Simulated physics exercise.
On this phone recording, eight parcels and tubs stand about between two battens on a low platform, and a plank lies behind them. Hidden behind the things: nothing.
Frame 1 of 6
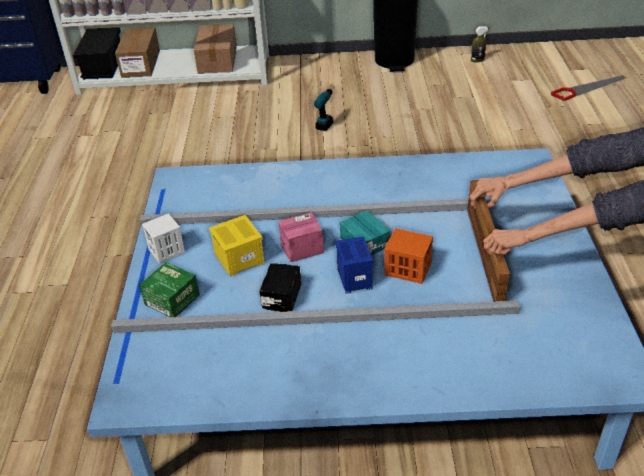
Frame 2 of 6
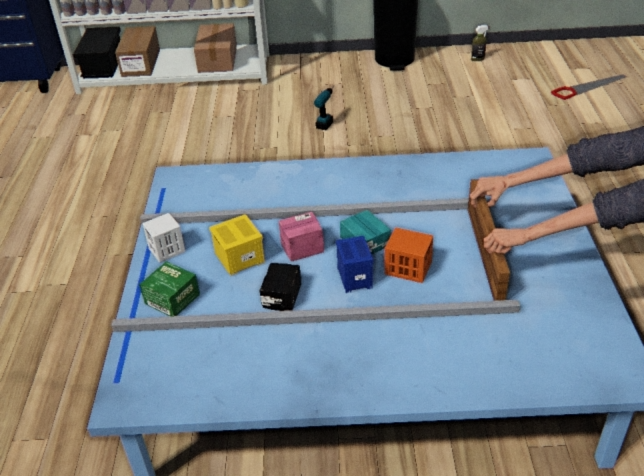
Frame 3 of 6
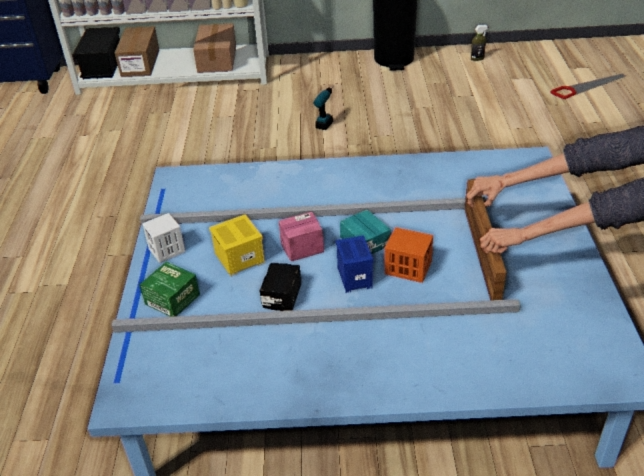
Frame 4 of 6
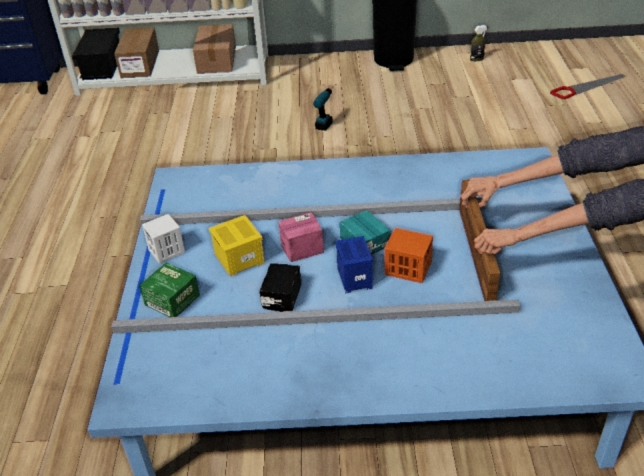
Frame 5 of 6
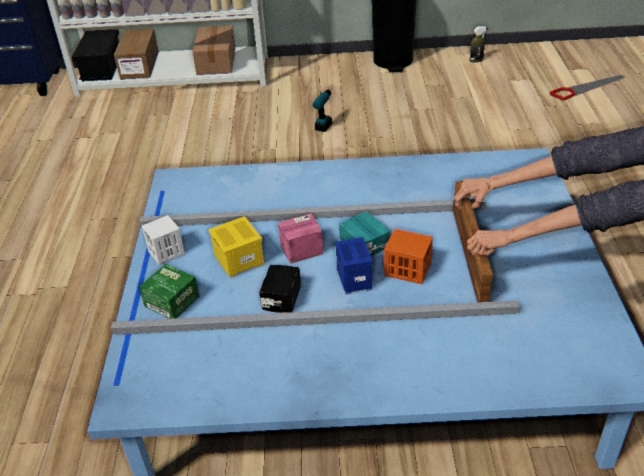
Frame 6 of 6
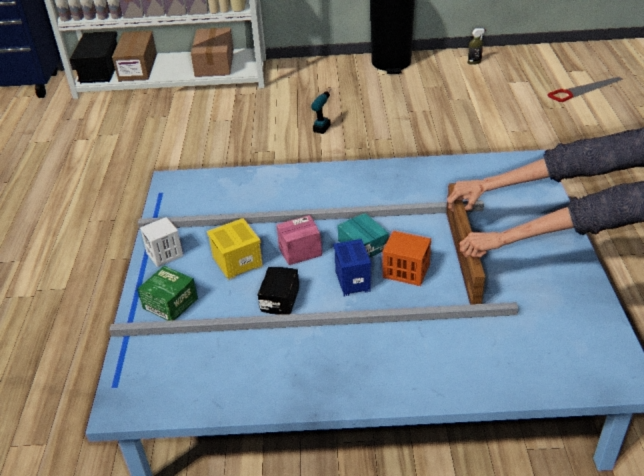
Two hands slide a wooden plank slightly left between two battens toward eight still, colourful boxes.
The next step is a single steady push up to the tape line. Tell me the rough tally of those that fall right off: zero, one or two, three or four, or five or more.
Tally: Five or more.
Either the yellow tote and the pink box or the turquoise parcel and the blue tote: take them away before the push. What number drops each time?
Count: 6 (first case); 6 (second).
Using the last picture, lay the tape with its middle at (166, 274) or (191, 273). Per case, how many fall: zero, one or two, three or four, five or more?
Taking the two places as listed: Five or over, then either three or four.
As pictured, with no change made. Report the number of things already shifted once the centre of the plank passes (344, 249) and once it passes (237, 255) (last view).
At the first place 5, at the second 8.
Early on, none off yet; white crate at rest near (162, 242); green box at rest near (168, 294); yellow tote at rest near (235, 249).
A while later, none off yet; white crate travelled a little near (156, 240); green box travelled about its own width near (124, 300); yellow tote travelled well along near (158, 261).
Finally, the number that fall off is five or more; lost, orange crate, turquoise parcel, blue tote, pink box, black parcel, yellow tote, green box and white crate.
